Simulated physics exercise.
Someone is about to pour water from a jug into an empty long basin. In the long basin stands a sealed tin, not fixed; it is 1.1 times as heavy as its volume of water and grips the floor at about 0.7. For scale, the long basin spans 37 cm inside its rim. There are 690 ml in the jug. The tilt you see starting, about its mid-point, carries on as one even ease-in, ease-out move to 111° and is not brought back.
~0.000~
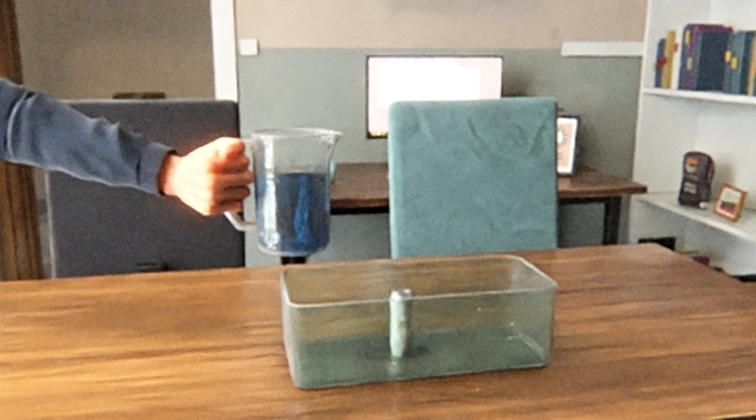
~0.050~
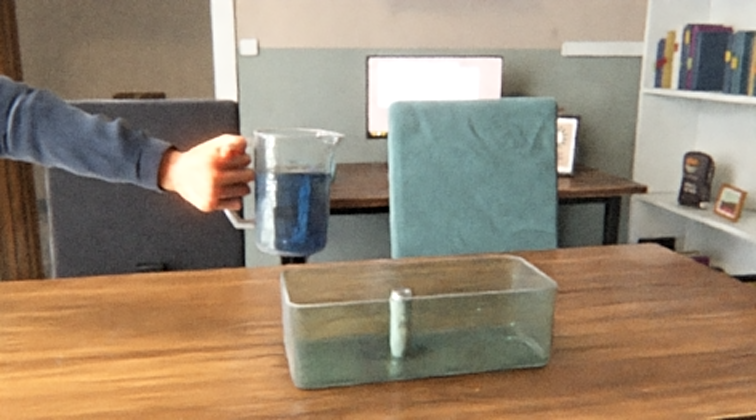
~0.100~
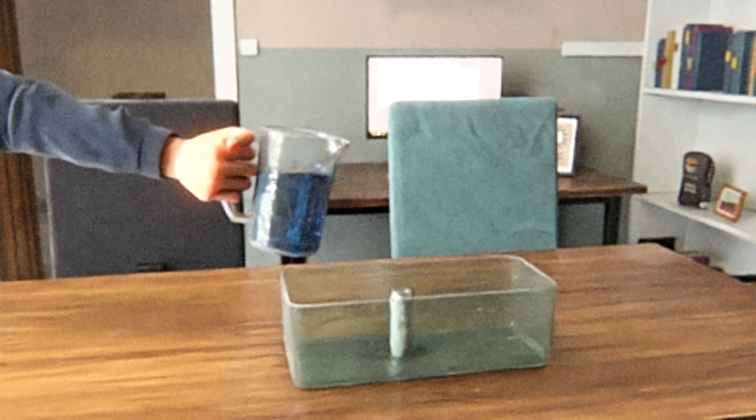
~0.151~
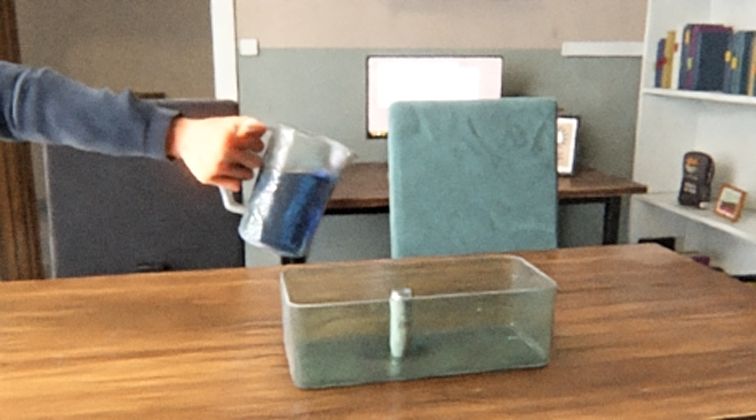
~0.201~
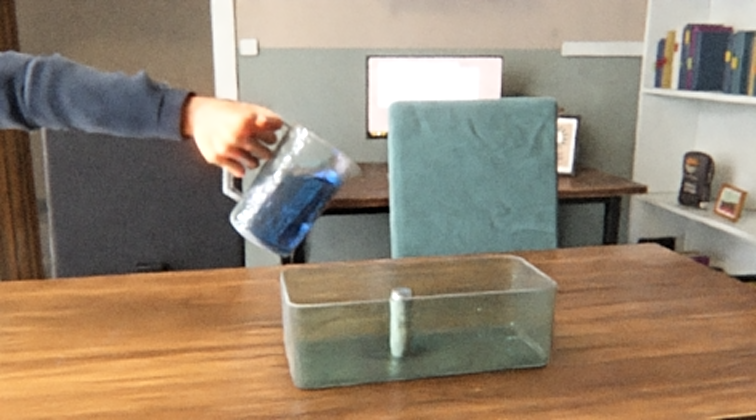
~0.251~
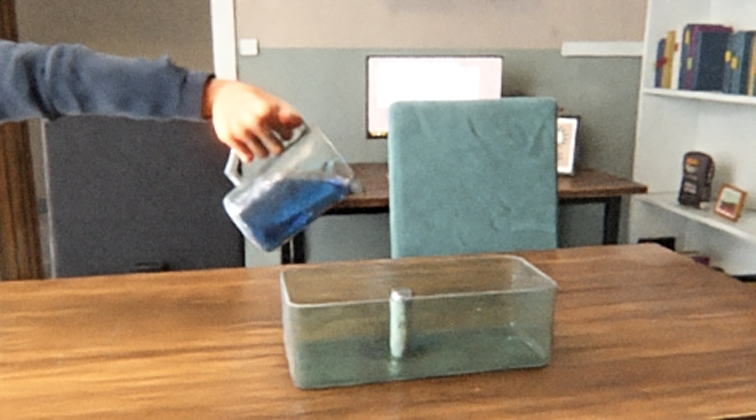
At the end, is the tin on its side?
It topples.
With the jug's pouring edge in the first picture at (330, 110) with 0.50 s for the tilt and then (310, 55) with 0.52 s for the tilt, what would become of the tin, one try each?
First it falls; then it topples.
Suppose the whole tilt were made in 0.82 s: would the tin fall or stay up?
The tin falls.
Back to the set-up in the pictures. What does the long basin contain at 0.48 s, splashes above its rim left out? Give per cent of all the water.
Some 18 per cent.
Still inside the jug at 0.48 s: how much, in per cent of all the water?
Some 62 per cent.
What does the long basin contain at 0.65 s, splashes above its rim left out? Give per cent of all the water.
Near 66 in a hundred.
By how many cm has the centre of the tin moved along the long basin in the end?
About 12.0 cm.
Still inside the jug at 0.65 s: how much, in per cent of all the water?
Near 18 in a hundred.
After 0.48 s the tilt is 110° and 61 per cent is still to pour; the tin stands where it began.
After 0.65 s the tilt is 111° and 18 per cent is still to pour; the tin leans 16°.
After 0.83 s the tilt is 111° and 3 per cent is still to pour; the tin lies on its side.
After 1.02 s the tilt is 111° and 0 per cent is still to pour; the tin lies on its side.
In the end the tin lies on its side.
